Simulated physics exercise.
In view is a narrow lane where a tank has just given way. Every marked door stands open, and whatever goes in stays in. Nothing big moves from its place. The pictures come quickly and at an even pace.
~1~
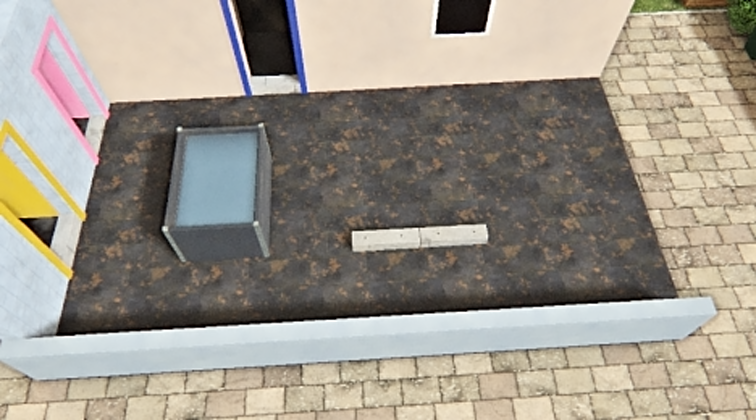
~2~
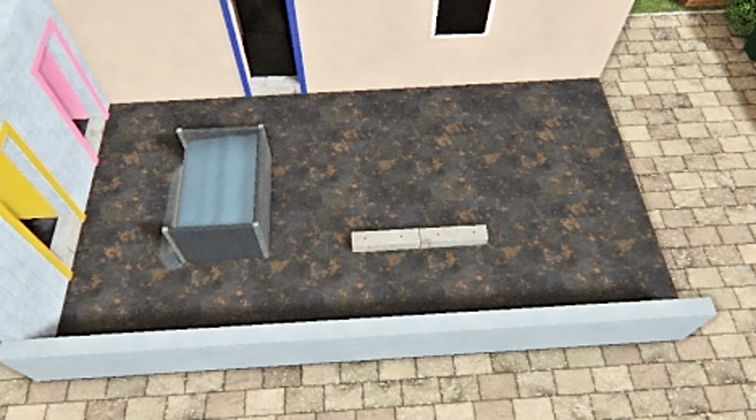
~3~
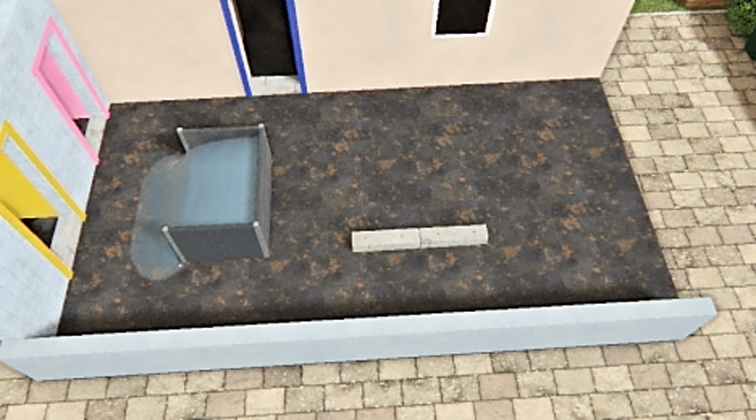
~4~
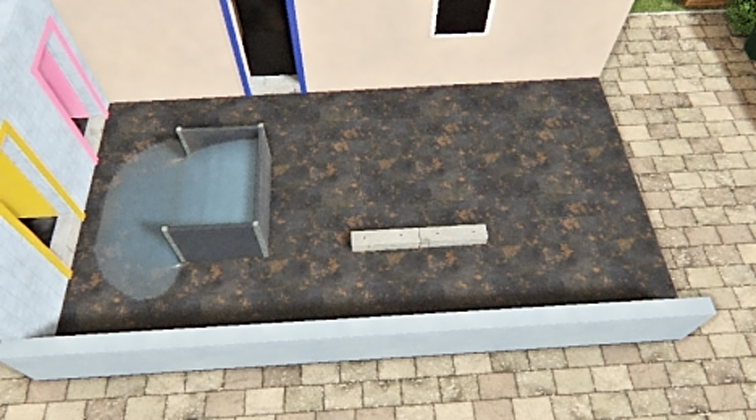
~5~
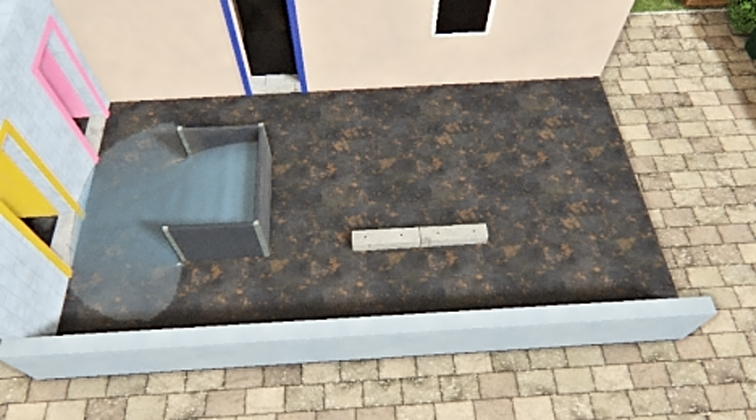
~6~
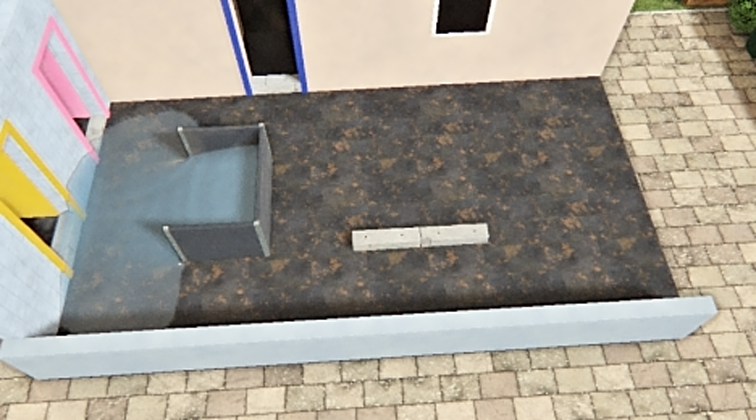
In a narrow lane paved with dark, mottled ground, a rectangular water tank stands still, then its left side opens and water pours out leftward, spreading in a widening rounded sheet to the pale wall with pink-trimmed and yellow-trimmed openings.
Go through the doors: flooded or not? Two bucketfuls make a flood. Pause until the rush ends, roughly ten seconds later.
As I see it, the yellow door will break the limit. The blue door will respect the limit. The pink door will break the limit.
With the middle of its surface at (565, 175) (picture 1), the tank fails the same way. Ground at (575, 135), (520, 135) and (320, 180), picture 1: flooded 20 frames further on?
My reading is missed by the flood first, missed by the flood next and hit by the flood last.
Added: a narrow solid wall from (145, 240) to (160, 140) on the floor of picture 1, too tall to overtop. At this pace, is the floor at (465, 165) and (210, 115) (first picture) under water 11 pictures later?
Unwetted; inundated.
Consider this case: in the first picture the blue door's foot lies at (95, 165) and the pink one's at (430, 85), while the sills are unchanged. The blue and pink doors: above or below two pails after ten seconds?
So the blue one ends up above and the pink one ends up below.
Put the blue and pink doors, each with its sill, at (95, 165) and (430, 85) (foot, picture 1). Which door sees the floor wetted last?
Answer: The one in pink.
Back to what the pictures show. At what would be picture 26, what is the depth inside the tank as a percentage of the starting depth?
I'd put it at some 8 per cent.
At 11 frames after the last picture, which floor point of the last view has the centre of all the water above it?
Centre of the water: Near (145, 214).
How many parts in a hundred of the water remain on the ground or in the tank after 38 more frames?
That works out to about 88 percent.
A moment on, water covers 20 % of the floor; the yellow door over two buckets in, the blue door not reached, the pink door under two buckets in.
Next, water covers 25 % of the floor; the yellow door far over two buckets in, the blue door not reached, the pink door over two buckets in.
Then, water covers 50 % of the floor; the yellow door far over two buckets in, the blue door wet at the sill, nothing in, the pink door far over two buckets in.
Later, water covers 90 % of the floor; the yellow door far over two buckets in, the blue door wet at the sill, nothing in, the pink door far over two buckets in.
In the end, water covers 100 % of the floor; the yellow door far over two buckets in, the blue door wet at the sill, nothing in, the pink door far over two buckets in.
